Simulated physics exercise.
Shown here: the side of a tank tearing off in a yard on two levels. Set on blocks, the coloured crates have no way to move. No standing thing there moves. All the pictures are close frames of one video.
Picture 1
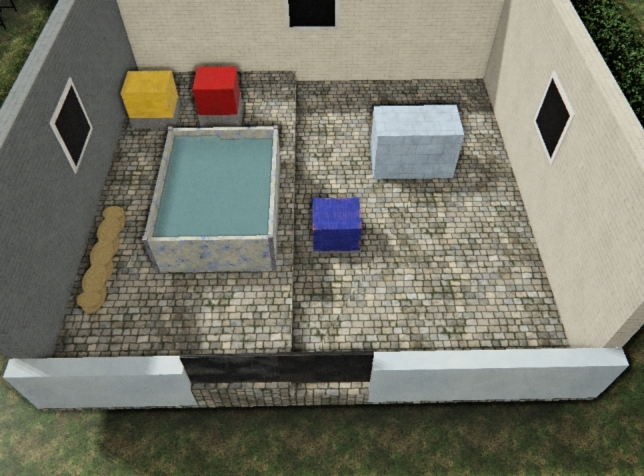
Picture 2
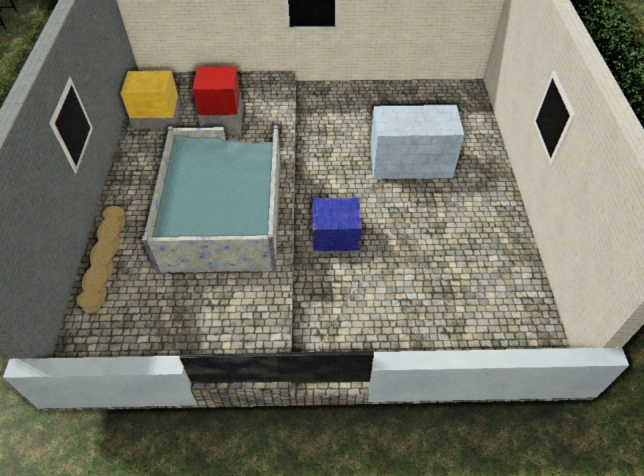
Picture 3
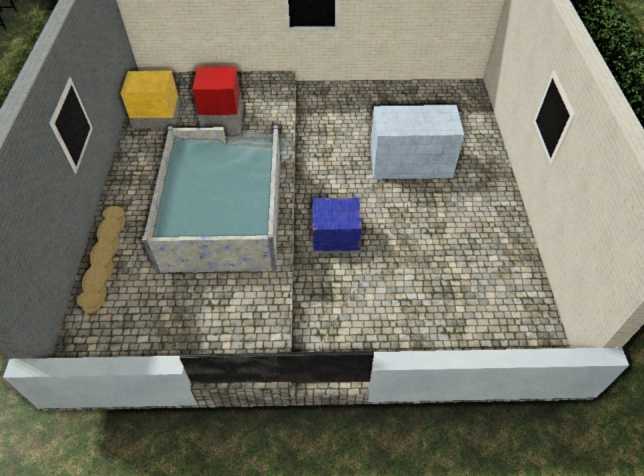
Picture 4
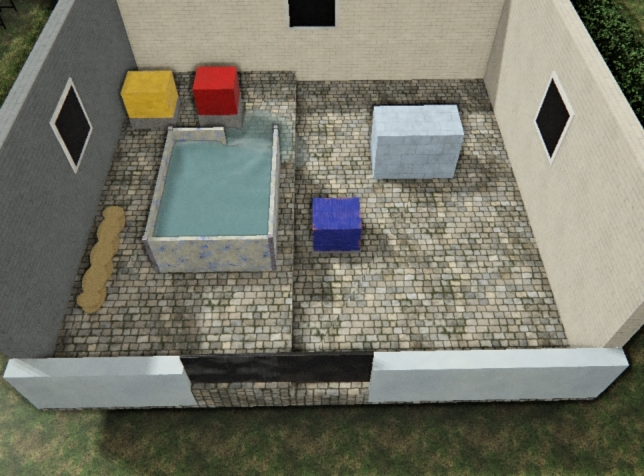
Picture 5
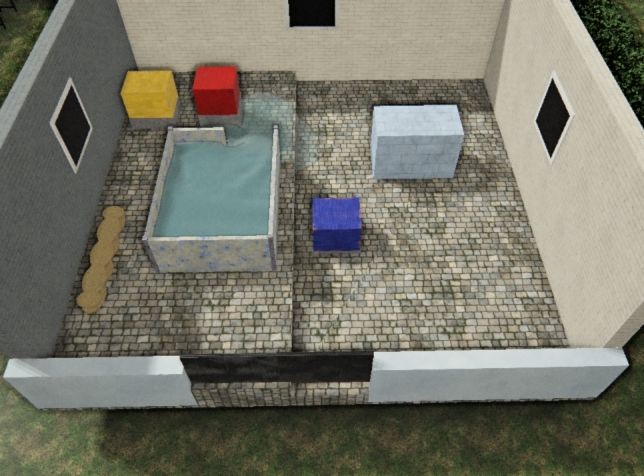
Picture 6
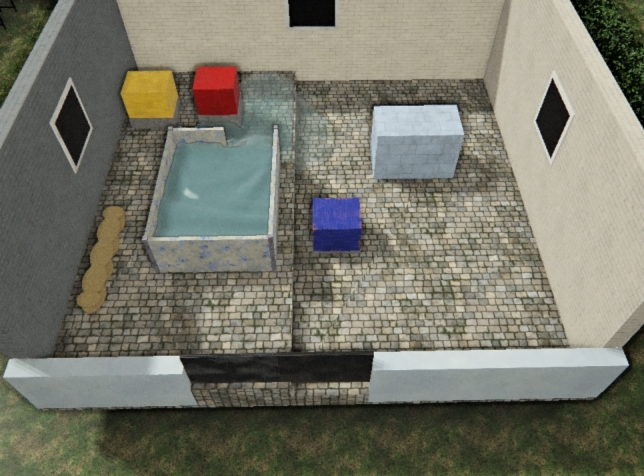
Water pouring through a gap in the far side of a raised tank, spreading across the paving behind it past still coloured crates.
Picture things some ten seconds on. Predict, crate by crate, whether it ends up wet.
In the end the red crate never gets touched by the water. The yellow crate never gets touched by the water. The blue crate gets touched by the water.
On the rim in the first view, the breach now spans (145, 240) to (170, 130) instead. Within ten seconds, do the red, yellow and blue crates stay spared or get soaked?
In short: The red crate stays dry; the yellow crate is wetted; the blue crate gets wet.
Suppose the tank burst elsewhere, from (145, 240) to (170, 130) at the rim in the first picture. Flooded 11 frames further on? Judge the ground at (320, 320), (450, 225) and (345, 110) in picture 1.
One by one, they turn out not soaked, not soaked and not soaked.
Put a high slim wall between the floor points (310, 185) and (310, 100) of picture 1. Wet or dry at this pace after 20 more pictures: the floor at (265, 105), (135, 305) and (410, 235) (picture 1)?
Taking the three spots in order: Soaked, spared, spared.
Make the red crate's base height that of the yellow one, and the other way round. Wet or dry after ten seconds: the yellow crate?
The yellow one stays out of it.
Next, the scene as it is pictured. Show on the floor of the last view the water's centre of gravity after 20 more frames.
Estimate: (283, 145).
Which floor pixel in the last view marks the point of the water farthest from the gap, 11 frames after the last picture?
I'd point to (483, 79).
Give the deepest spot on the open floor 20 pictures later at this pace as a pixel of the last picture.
Roughly (474, 79).
A moment on, water covers 20 % of the floor; the red crate water round its plinth, the yellow crate water round its plinth, the blue crate not reached.
Next, water covers 30 % of the floor; the red crate water round its plinth, the yellow crate water round its plinth, the blue crate not reached.
Then, water covers 45 % of the floor; the red crate water round its plinth, the yellow crate water round its plinth, the blue crate not reached.
Later, water covers 70 % of the floor; the red crate water round its plinth, the yellow crate water round its plinth, the blue crate not reached.
In the end, water covers 90 % of the floor; the red crate stayed above the water, the yellow crate stayed above the water, the blue crate was topped.
